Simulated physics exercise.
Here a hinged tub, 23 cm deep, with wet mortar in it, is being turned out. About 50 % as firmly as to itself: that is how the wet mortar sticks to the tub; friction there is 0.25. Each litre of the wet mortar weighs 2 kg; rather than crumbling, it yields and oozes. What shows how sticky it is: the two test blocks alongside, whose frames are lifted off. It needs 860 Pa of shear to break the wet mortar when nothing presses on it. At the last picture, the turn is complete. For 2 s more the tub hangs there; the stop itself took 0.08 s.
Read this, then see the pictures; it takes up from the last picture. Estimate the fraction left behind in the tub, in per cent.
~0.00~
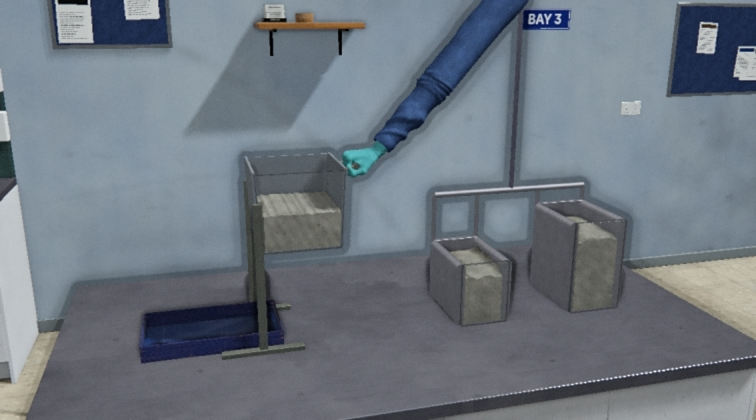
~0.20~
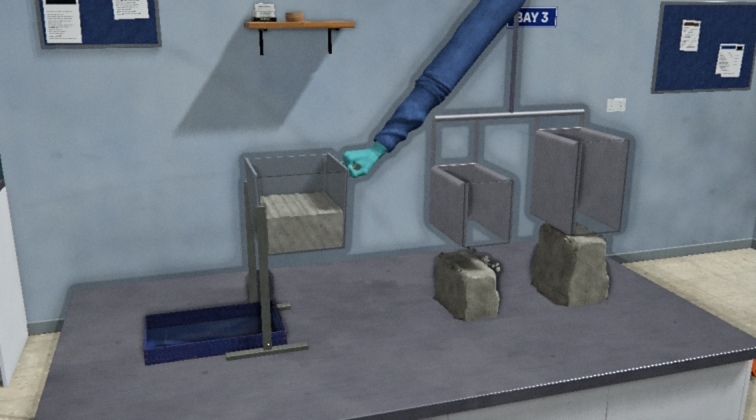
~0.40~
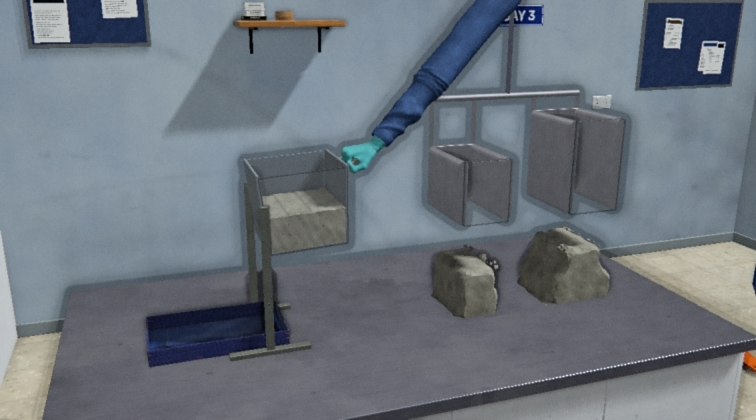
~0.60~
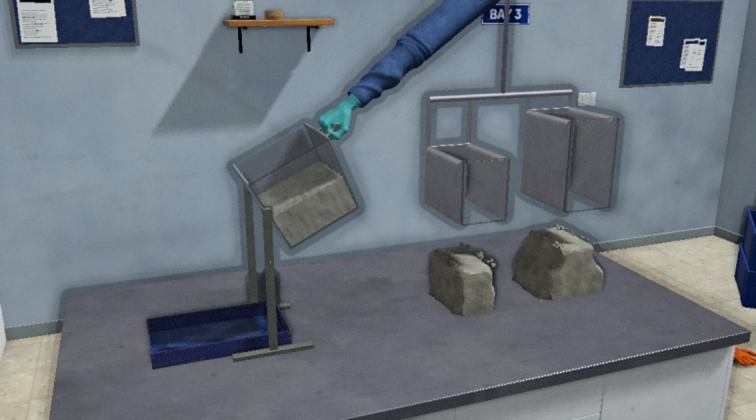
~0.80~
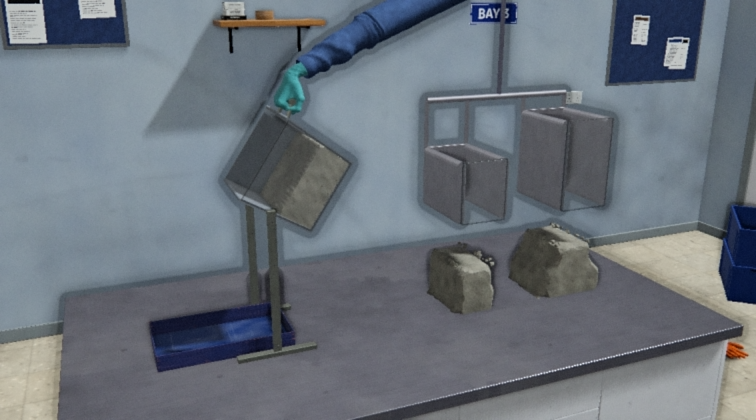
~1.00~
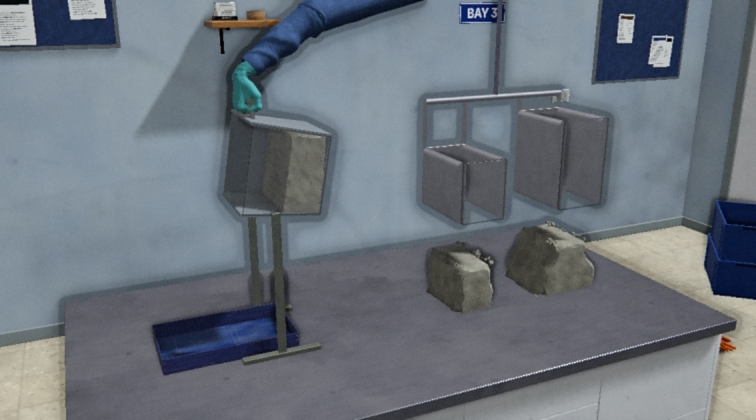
I would say 100 %.
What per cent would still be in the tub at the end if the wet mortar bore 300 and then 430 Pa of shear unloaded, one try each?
85 %, then 100 %.
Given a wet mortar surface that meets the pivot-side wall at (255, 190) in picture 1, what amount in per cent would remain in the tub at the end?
It would be close to 100 percent.
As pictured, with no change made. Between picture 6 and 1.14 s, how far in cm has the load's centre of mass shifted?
Around 2 cm.
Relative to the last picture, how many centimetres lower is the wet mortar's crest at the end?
5 cm.
After 1.14 s, the tub is at 80 degrees and holds 100 %.
After 1.31 s, the tub is at 80 degrees and holds 100 %.
After 1.48 s, the tub is at 80 degrees and holds 100 %.
After 1.65 s, the tub is at 80 degrees and holds 100 %.
After 3.00 s, the tub is at 80 degrees and holds 100 %.
